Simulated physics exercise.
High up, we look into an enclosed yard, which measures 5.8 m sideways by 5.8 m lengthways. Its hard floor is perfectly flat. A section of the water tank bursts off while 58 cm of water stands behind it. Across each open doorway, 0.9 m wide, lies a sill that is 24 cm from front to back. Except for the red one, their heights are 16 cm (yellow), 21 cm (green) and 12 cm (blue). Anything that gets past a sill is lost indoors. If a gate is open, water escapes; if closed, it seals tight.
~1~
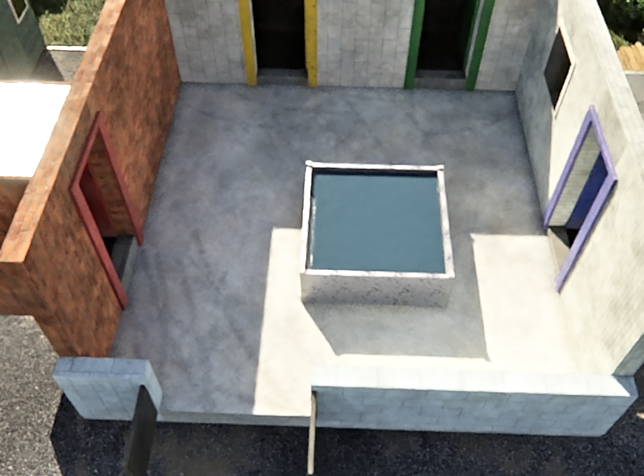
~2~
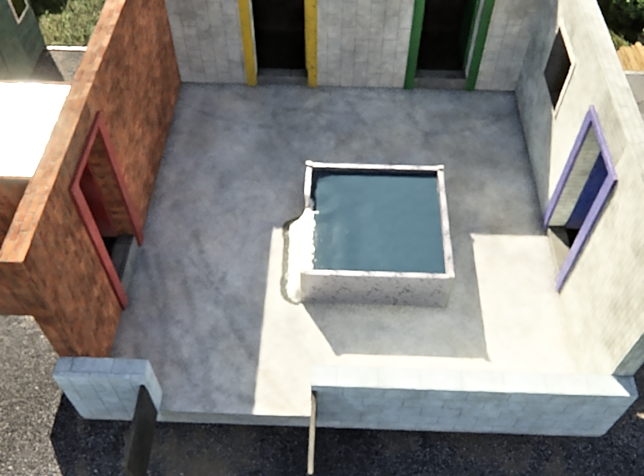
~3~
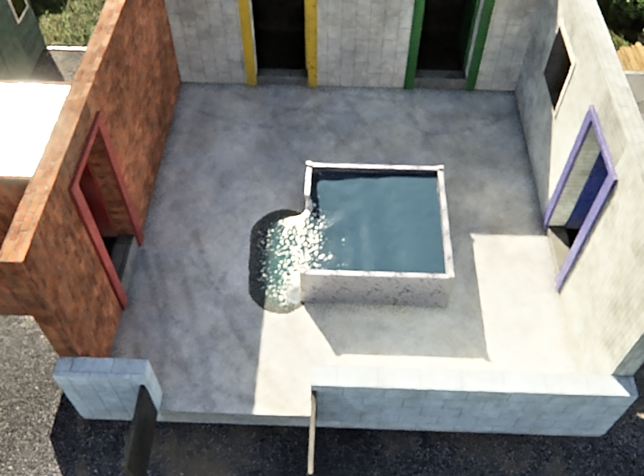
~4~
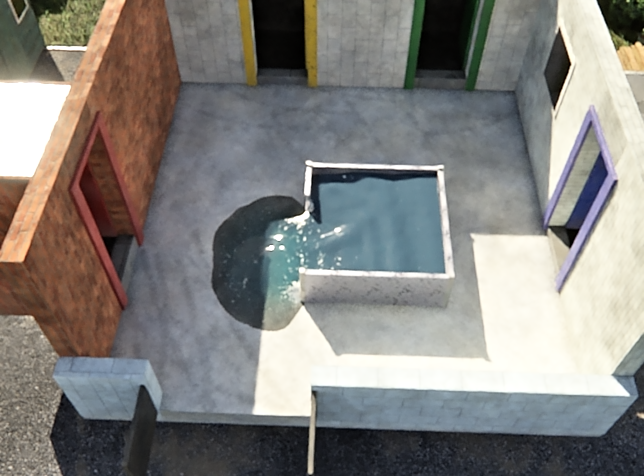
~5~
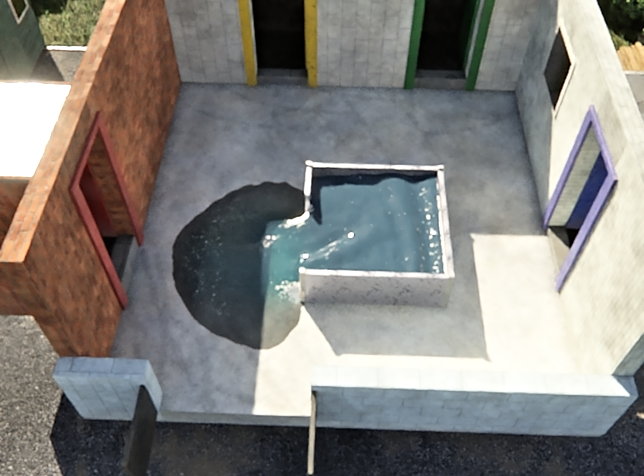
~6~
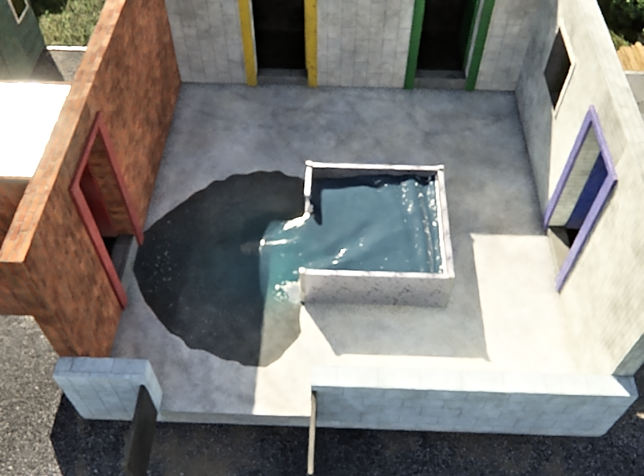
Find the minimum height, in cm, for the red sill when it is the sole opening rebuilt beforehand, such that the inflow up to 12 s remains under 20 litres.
The minimum height is about 25 cm.
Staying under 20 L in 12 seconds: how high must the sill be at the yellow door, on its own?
At yellow, roughly 6.0 cm.
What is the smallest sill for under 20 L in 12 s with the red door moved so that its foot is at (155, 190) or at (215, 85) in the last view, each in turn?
You'd want roughly 14.5 cm there first, then roughly 13.5 cm.
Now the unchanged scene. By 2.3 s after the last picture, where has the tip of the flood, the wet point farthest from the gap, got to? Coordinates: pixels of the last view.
Around (182, 83).
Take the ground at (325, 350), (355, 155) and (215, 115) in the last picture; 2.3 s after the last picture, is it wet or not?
In order: Untouched, untouched, soaked.
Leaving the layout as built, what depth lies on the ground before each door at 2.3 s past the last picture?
Lab note, cm: Yellow 3; green 0; red 21; blue 0.
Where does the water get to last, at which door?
The blue door.
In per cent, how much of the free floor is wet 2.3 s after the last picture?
Wet: Close to 35 %.
Then, 0.7 s after the last picture water covers 25 % of the floor, deepest (32 cm) near (131, 278); 31 cm at the red door, 3 litres in over its 26 cm sill.
Then, 2.3 s after the last picture water covers 35 % of the floor, deepest (27 cm) near (103, 389); 21 cm at the red door, 17 litres in over its 26 cm sill.
Then, 11.3 s after the last picture water covers 95 % of the floor, deepest (8 cm) near (521, 313); 4 cm at the red door, 17 litres in over its 26 cm sill.
At the red door as built, the water peaked near 32 cm, 0.3 s after the last picture.
Run again over the same 12 s with other heights there, 58 litres in over 21 cm, 6 litres over 28.5 cm. The limit of 20 litres is kept from about 25 cm up.
